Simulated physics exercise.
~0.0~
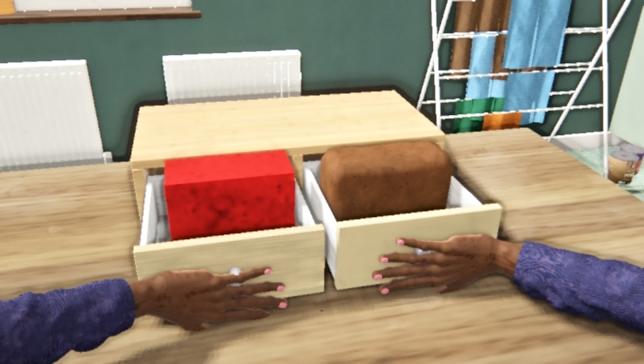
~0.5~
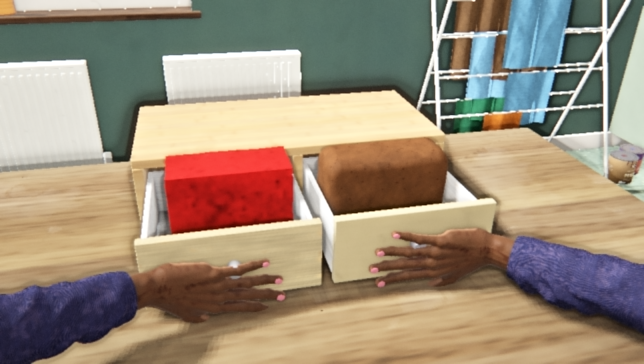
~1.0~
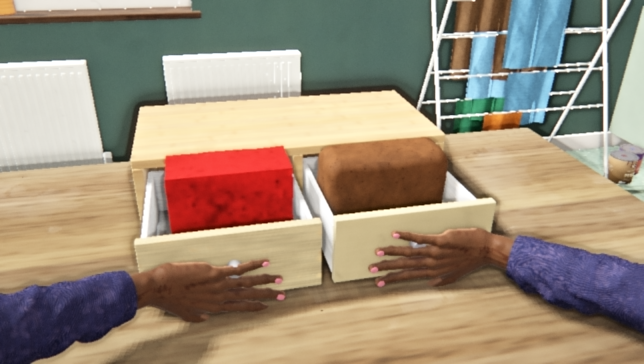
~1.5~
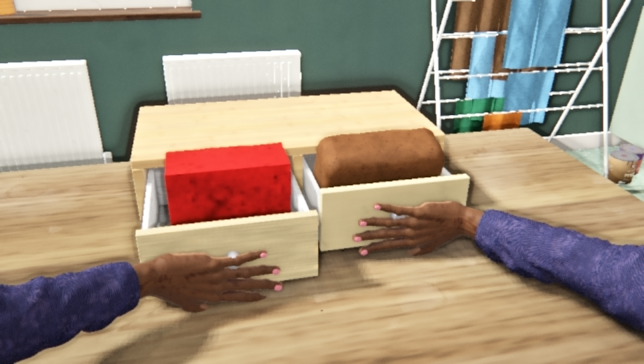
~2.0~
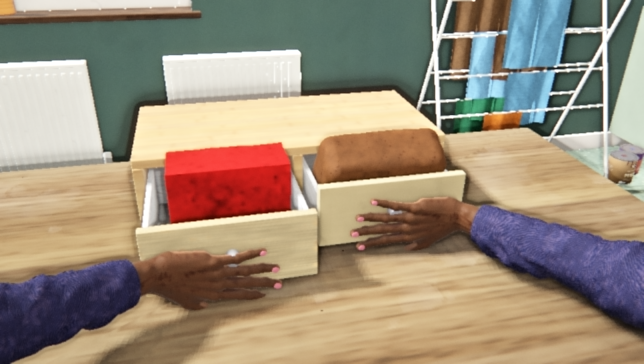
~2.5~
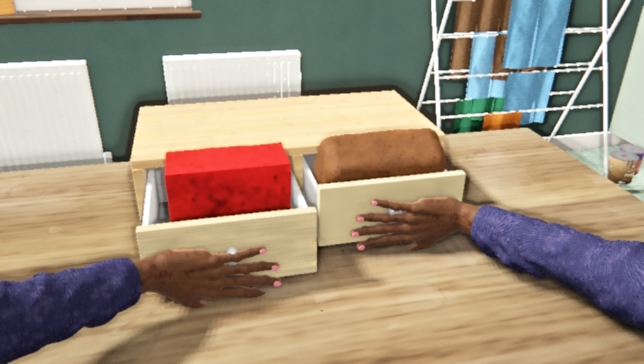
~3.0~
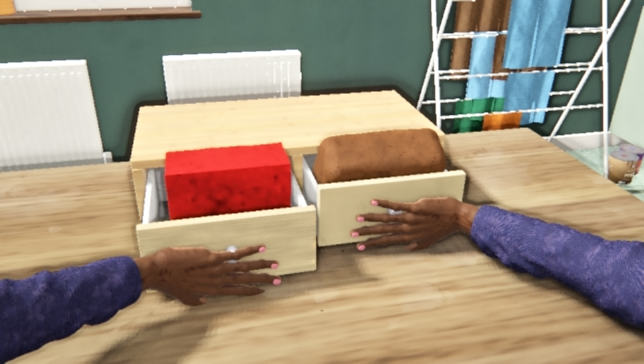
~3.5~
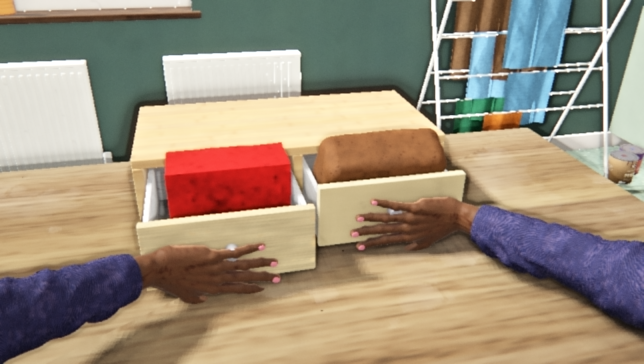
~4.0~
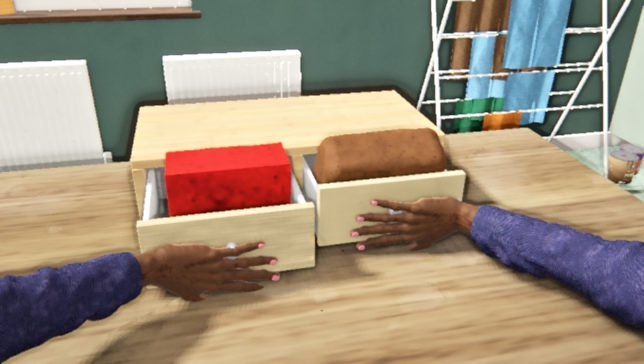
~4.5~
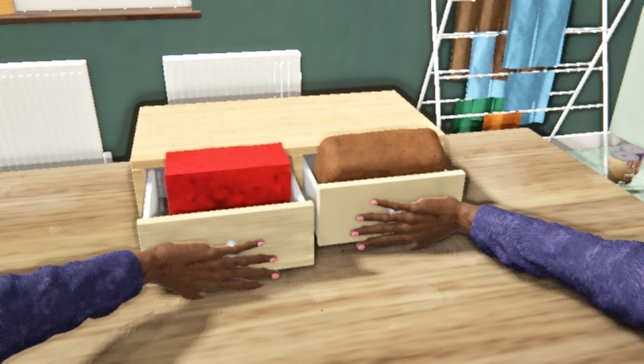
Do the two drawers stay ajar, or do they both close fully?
Both drawers stay ajar, with the hands still resting against their fronts.
